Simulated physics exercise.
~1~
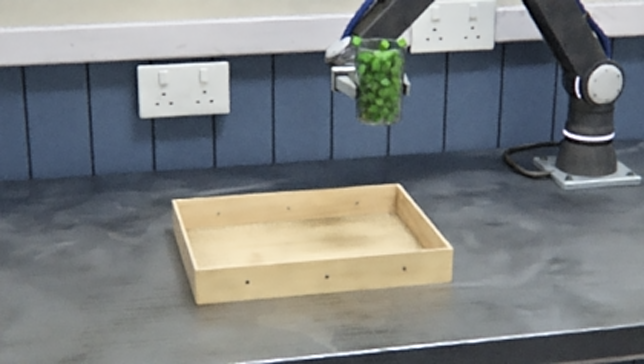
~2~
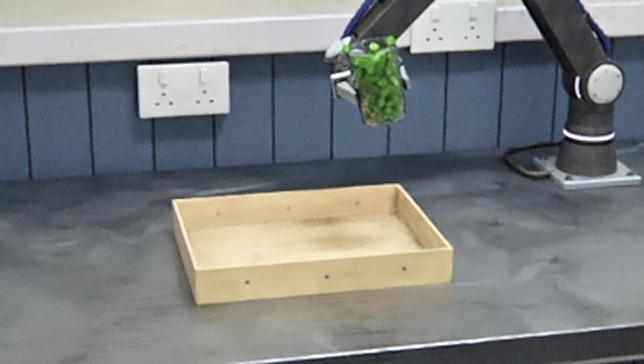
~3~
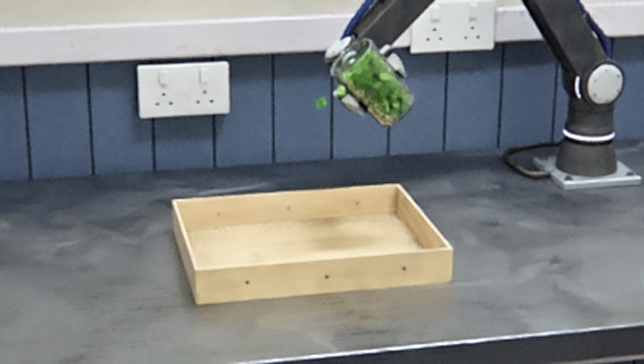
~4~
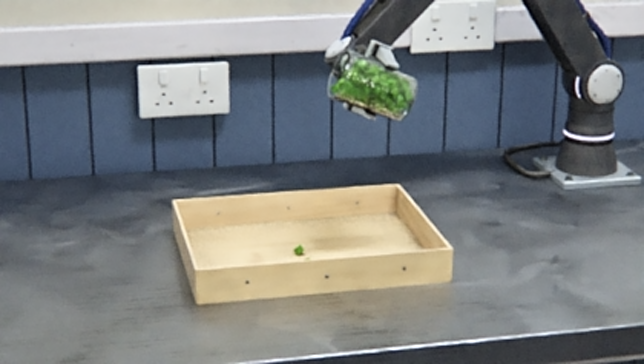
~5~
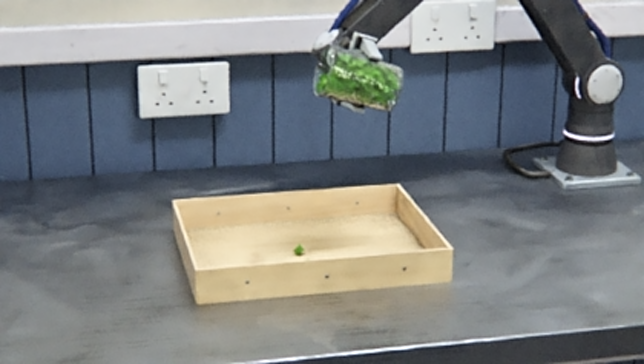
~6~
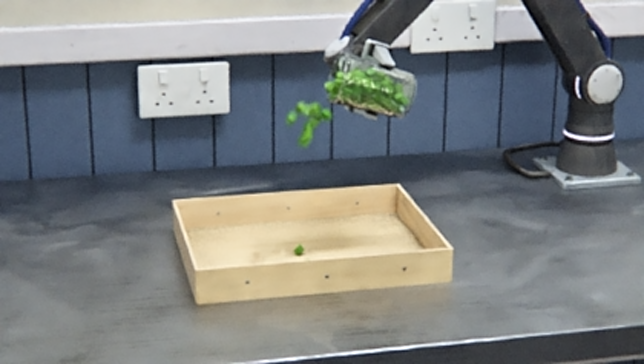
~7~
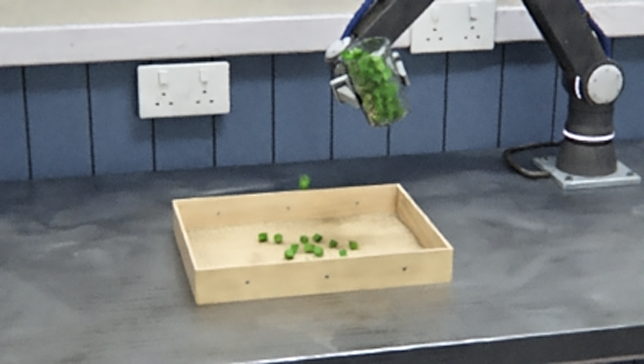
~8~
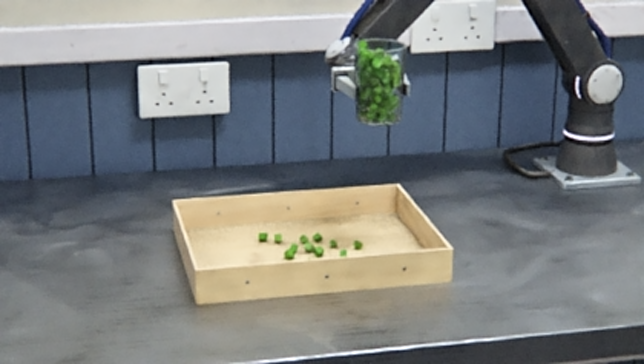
On a dark worktop, a robot arm tips some green cubes from a clear cup into a wooden tray, then rights it.
